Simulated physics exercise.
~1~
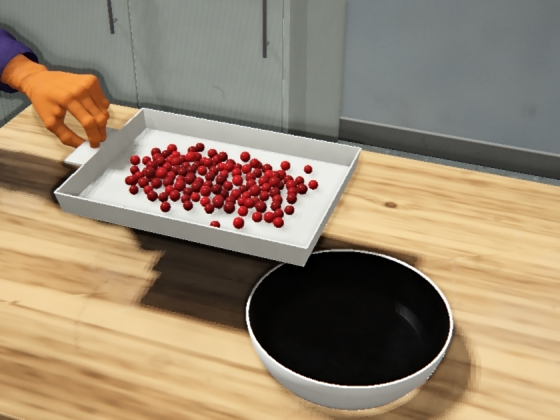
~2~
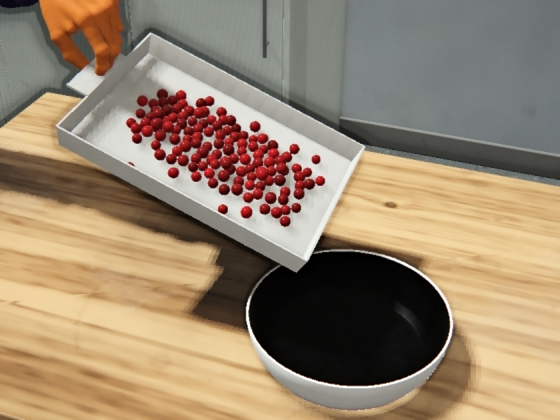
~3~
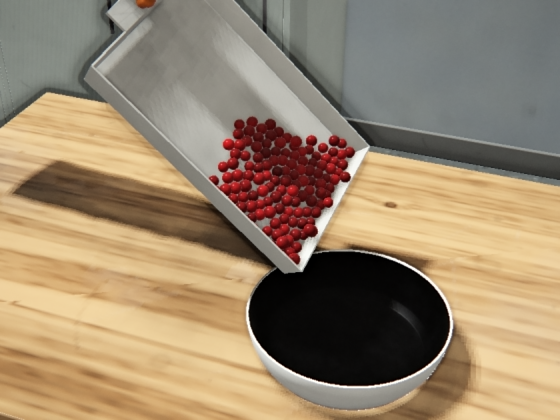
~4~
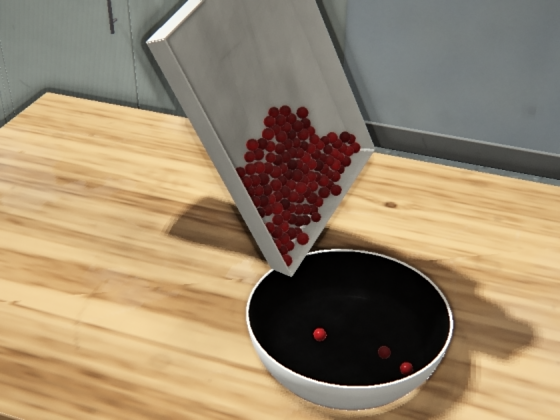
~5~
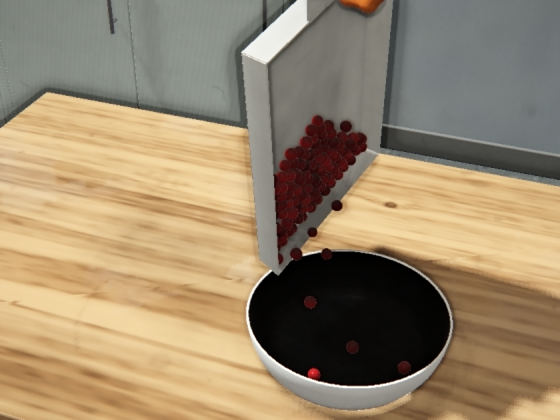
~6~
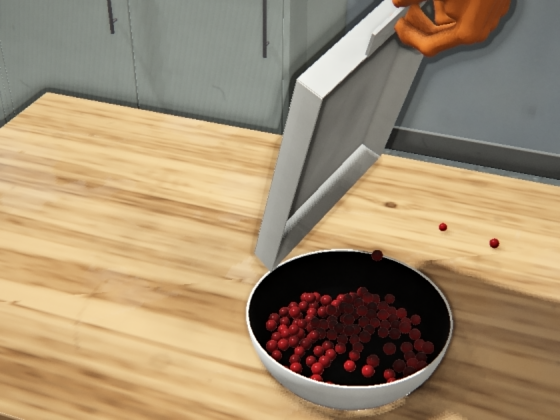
Red cranberries sliding down a white tray tipped by an orange hand, most tumbling into a dark-lined pan, a few scattering outside.
